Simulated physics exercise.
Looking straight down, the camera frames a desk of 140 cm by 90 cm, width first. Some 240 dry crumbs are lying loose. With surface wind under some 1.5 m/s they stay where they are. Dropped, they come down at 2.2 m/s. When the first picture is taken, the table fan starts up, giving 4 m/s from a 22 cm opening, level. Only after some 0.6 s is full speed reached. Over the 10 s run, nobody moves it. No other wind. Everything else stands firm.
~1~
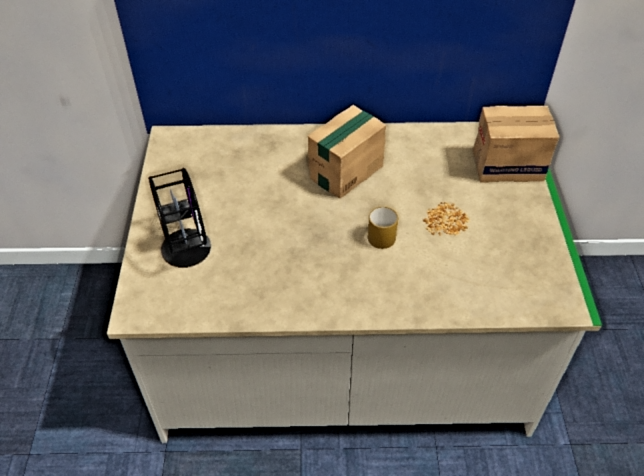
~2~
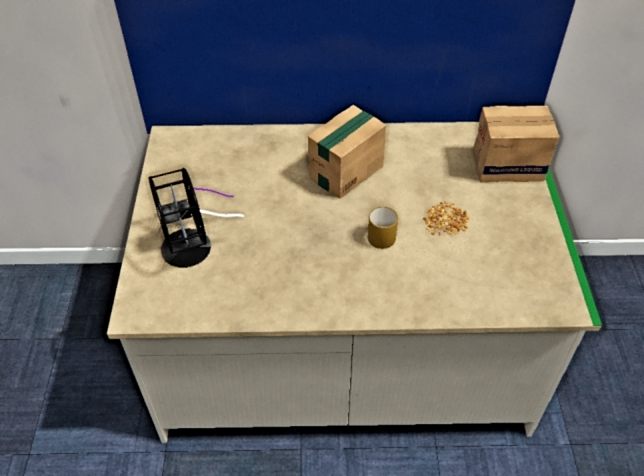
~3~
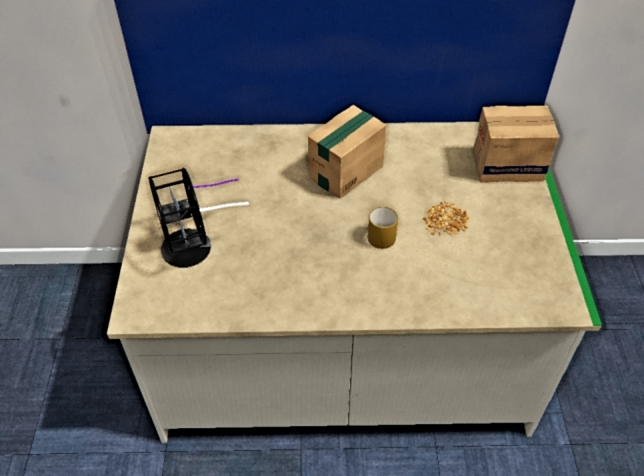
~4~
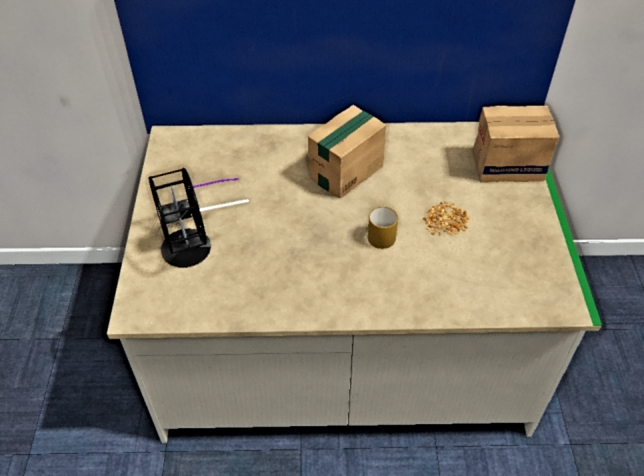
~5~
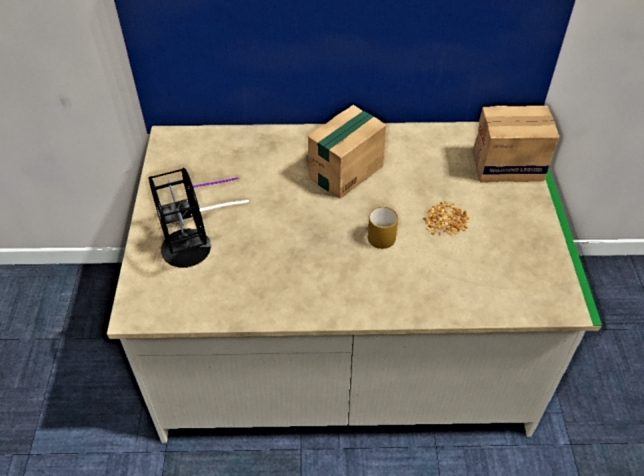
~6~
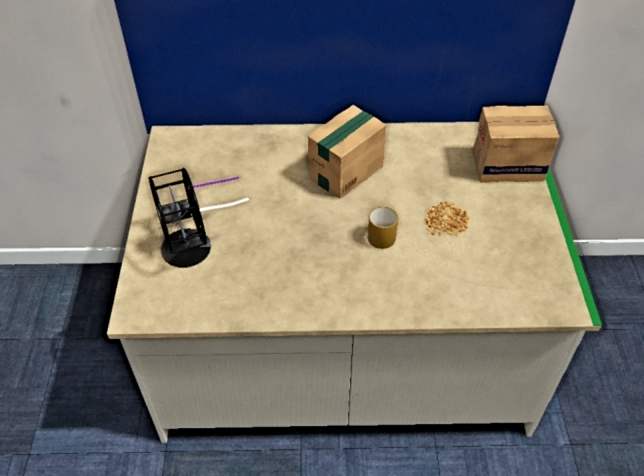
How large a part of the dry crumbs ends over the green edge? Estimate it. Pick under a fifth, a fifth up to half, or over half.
Over half.
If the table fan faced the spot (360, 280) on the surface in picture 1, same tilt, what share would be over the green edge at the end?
In that case the share would be about 0 %.
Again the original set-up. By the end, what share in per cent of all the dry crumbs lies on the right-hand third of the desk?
Share at the end: Close to 30 %.
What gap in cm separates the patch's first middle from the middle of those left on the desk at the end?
Close to 5 cm.
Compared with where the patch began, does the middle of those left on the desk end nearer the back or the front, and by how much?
The middle ends up nearer the front end, around 5 cm off.
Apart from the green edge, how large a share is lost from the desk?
Close to 0 % of them.
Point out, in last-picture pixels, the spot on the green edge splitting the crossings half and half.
Somewhere about (568, 225).
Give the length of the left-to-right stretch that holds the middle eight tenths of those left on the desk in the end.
30 centimetres or so.
Then, 1.2 s after the last picture, 51 % are over the green edge; the middle of those still in play is near (461, 228); 53 % have settled or left.
Then, 2.4 s after the last picture, 58 % are over the green edge; the middle of those still in play is near (458, 228); 62 % have settled or left.
Then, 4.7 s after the last picture, 62 % are over the green edge; the middle of those still in play is near (458, 228); 67 % have settled or left.
Then, 9.2 s after the last picture, at the end, 65 % are over the green edge; the middle of those still in play is near (460, 229).
